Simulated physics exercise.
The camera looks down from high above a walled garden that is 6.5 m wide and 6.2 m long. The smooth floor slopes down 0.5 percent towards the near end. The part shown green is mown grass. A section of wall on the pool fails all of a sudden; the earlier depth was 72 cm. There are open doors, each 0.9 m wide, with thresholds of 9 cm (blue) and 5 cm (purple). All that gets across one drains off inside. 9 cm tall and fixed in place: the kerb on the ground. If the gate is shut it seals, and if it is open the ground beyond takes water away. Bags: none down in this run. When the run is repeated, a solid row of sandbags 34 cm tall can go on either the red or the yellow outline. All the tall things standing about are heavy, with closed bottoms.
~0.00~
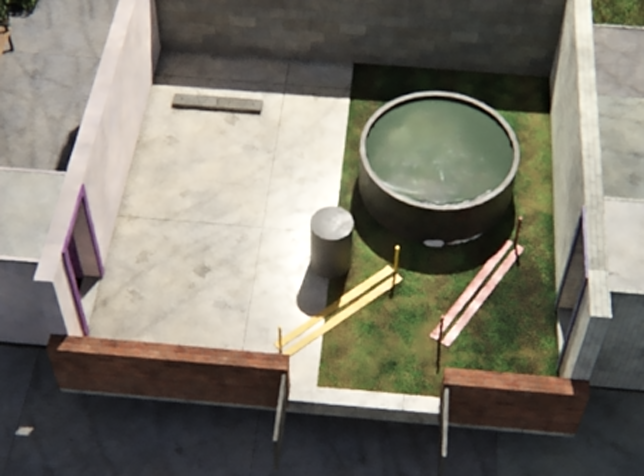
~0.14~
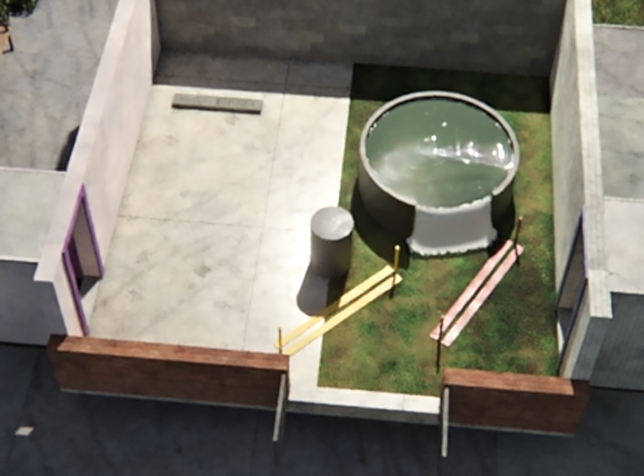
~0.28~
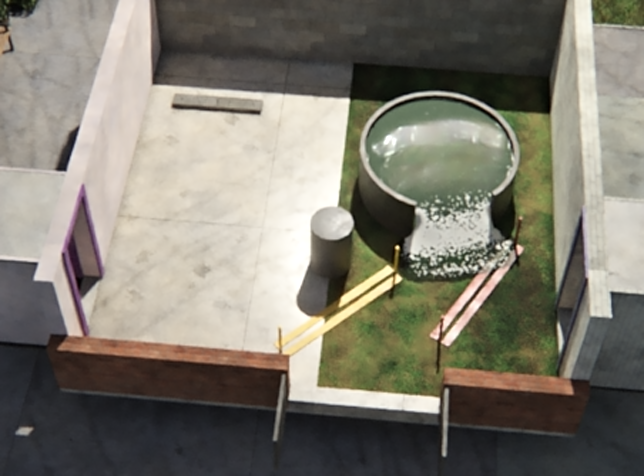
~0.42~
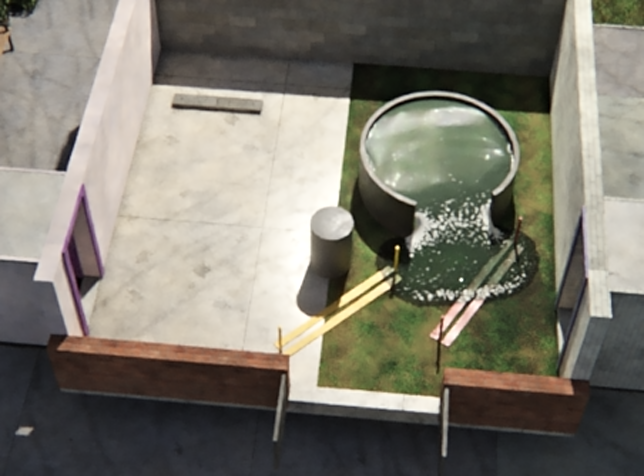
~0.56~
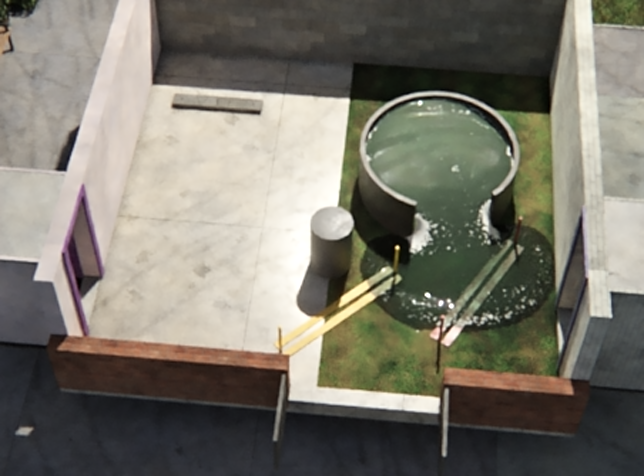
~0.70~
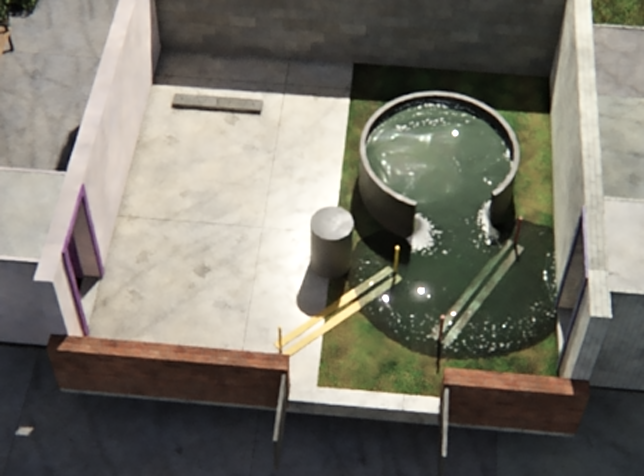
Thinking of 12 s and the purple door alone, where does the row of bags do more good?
On the yellow mark.
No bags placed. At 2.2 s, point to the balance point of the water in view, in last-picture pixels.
Centre estimate: Near (455, 253).
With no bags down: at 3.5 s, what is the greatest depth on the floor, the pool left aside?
22 cm.
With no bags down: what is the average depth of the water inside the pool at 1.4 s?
I'd estimate the average depth at close to 46 centimetres.
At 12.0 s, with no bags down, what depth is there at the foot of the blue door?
About 6.5 centimetres.
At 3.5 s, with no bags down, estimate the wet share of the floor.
The flood covers close to 35 per cent of the floor.
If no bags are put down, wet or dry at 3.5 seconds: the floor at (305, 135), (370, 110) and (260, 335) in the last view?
Bone dry, bone dry, soaked.
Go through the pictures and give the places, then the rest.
The first frame shows the pool at (439, 152) is whole and still, 72 cm deep.
In the second frame, water pours out at (454, 227) and has run 0.6 m, to (493, 232); typically 8 cm deep outside, 72 cm at the pool's back.
In the third frame, water pours out at (453, 230) and has run 0.9 m, to (510, 262); typically 12 cm deep outside, 72 cm at the pool's back.
In the fourth frame, water pours out at (453, 232) and has run 1.3 m, to (527, 280); typically 10 cm deep outside, 72 cm at the pool's back.
In the fifth frame, the front is at (523, 315), 1.6 m from the gap at (453, 232); 3.7 m2 of floor is under water; 70 cm left at the back of the pool.
In the sixth frame, the front is at (532, 341), 2.0 m from the gap at (453, 231); 5.2 m2 of floor is under water; 62 cm left at the back of the pool.
After 1.4 s water covers 25 % of the floor and is deepest (38 cm) near (560, 407) in the run without bags; in at the purple door, 0 L with no bags, 0 L with the row on red, 0 L on yellow.
After 2.2 s water covers 30 % of the floor and is deepest (39 cm) near (560, 407) in the run without bags; in at the purple door, 0 L with no bags, 0 L with the row on red, 0 L on yellow.
After 3.5 s water covers 35 % of the floor and is deepest (22 cm) near (558, 339) in the run without bags; in at the purple door, 0 L with no bags, 15 L with the row on red, 0 L on yellow.
After 7.0 s water covers 60 % of the floor and is deepest (12 cm) near (492, 401) in the run without bags; in at the purple door, 22 L with no bags, 136 L with the row on red, 2 L on yellow.
After 12.0 s water covers 90 % of the floor and is deepest (8 cm) near (533, 405) in the run without bags; in at the purple door, 47 L with no bags, 158 L with the row on red, 3 L on yellow.
